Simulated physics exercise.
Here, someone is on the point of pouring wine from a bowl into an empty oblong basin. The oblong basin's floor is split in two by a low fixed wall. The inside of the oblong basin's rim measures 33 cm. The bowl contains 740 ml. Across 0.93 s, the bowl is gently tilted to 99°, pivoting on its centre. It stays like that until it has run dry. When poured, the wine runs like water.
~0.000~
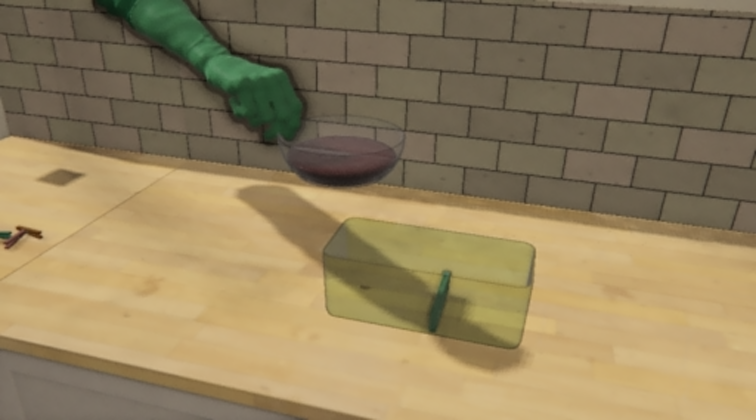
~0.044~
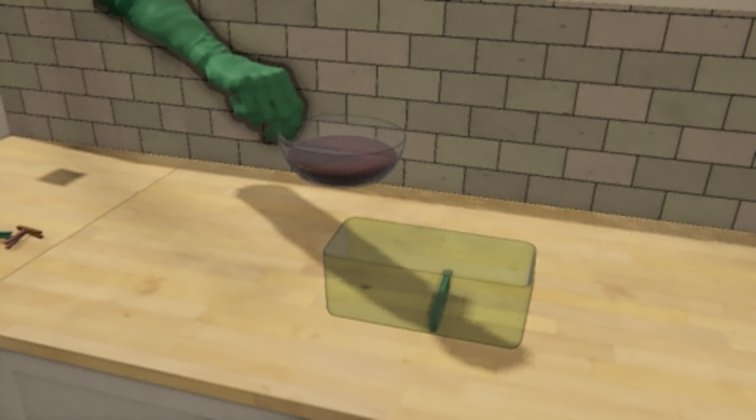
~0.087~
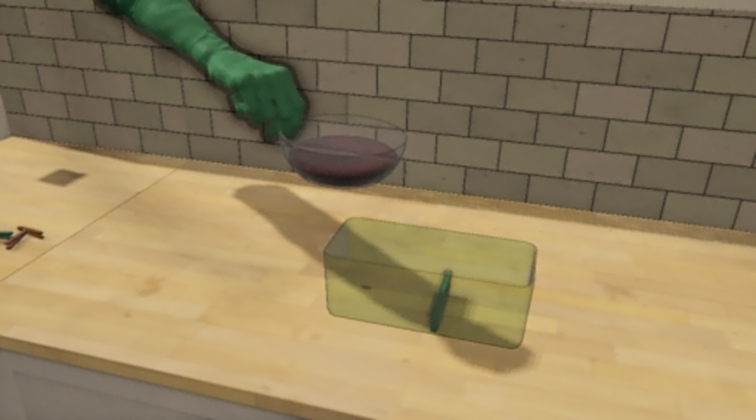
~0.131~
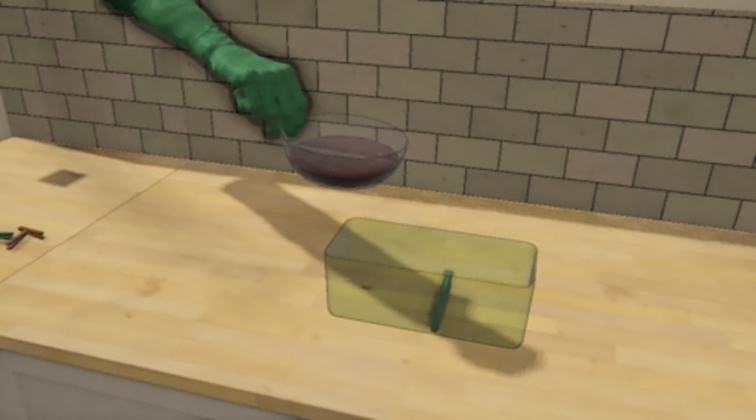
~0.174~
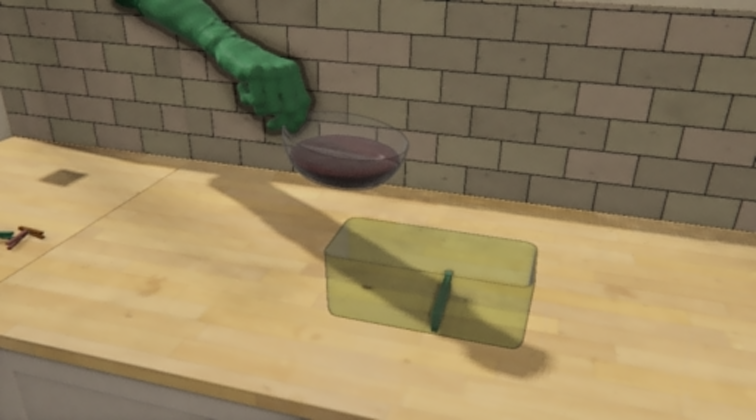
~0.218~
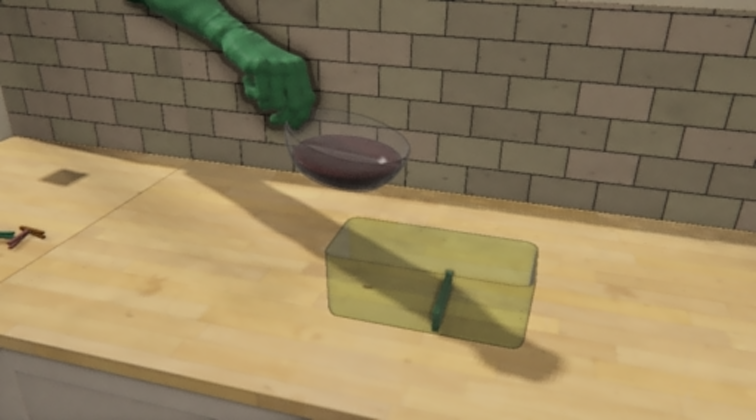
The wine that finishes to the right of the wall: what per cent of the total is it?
It is about 20 per cent of the total.
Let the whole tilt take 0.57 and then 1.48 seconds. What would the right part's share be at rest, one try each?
Roughly 25 per cent the first time and 20 per cent the second.
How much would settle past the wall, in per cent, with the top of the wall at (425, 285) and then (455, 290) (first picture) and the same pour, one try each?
Result: 40 per cent, then 5 per cent.
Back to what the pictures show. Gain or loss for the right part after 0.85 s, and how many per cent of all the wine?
The right part's share grows by around 5 per cent.
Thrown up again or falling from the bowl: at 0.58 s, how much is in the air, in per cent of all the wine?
Around 46 in a hundred.
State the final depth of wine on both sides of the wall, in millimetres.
I'd expect close to 24 mm on the left and close to 8 mm on the right.
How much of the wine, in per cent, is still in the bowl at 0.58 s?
Fraction remaining: Approx. 40 per cent.
By 0.58 s the tilt is 69° and 40 per cent is still to pour, 14 is left of the wall and 0 right of it.
By 0.85 s the tilt is 97° and 3 per cent is still to pour, 76 is left of the wall and 14 right of it.
By 1.13 s the tilt is 99° and 0 per cent is still to pour, 79 is left of the wall and 19 right of it.
By 1.43 s the tilt is 99° and 0 per cent is still to pour, 78 is left of the wall and 20 right of it.
At rest 78 per cent lies left of the wall, 20 right of it and 2 outside.
